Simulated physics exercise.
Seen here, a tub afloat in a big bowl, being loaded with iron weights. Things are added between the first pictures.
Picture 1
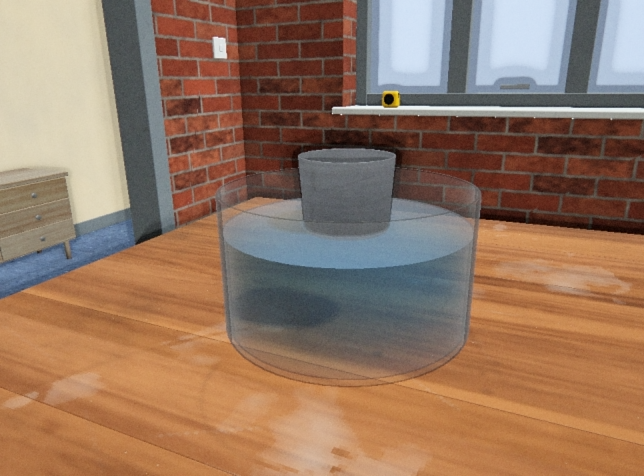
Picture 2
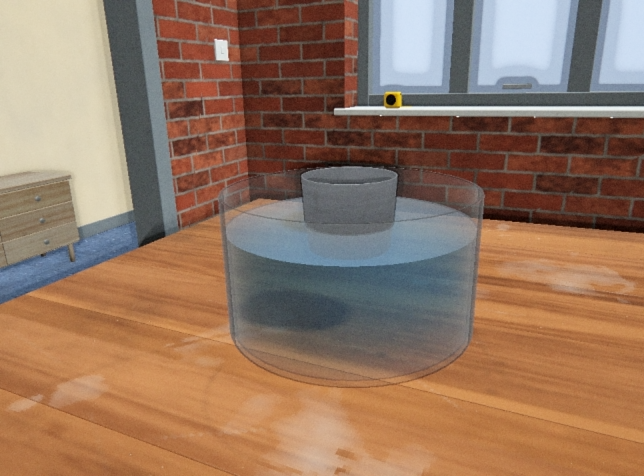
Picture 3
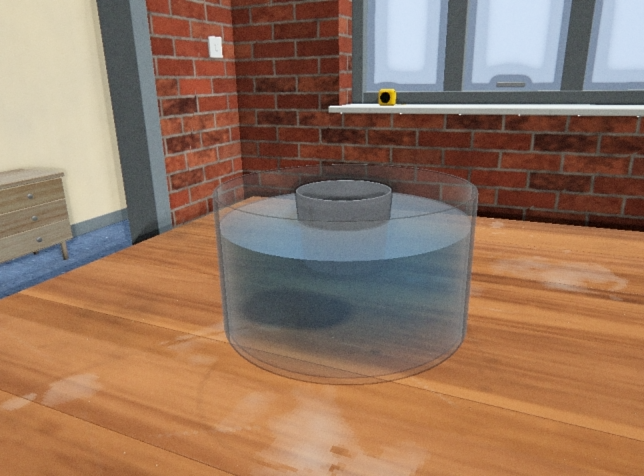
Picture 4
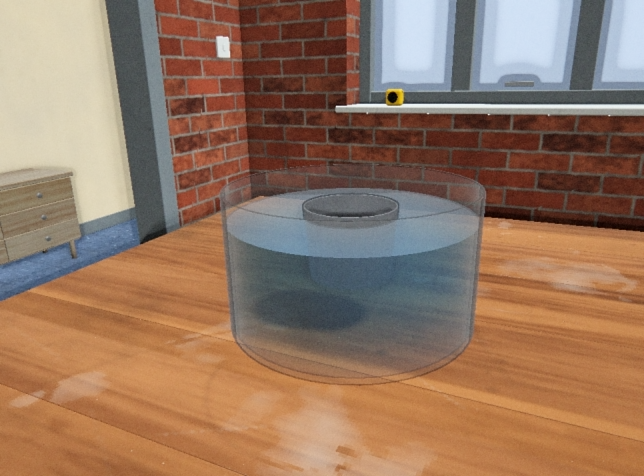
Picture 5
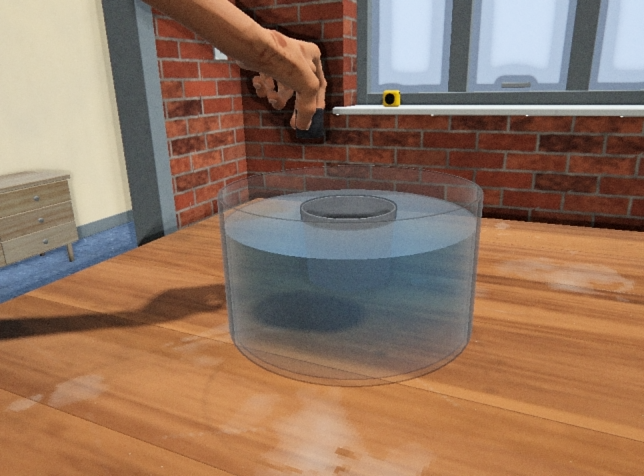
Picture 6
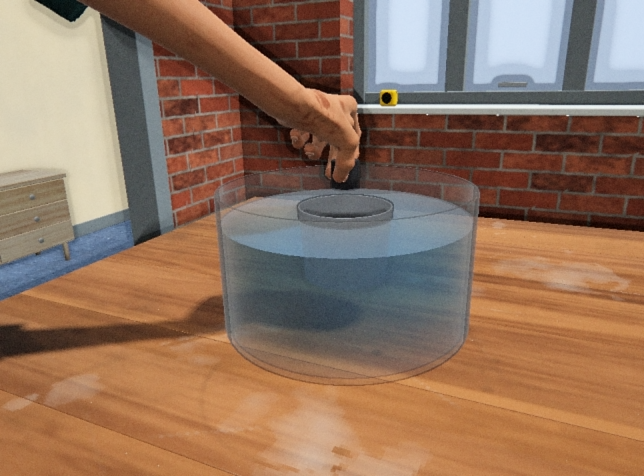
A grey tub floating in a clear round bowl of blue-tinted water sinks lower in stages until only a shallow rim shows above the surface. The bowl stands on a wooden table, seen from slightly above, with red brick and a window behind and a drawer unit at left. A bare arm then reaches in from the upper left, lowering a small dark object towards the tub, while the view shifts slightly.
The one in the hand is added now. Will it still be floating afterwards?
It is swamped.
Soon after, the iron weight is in and the tub dips.
Later, water pours in over its edge.
In the end, the tub lies on the bottom with its load.
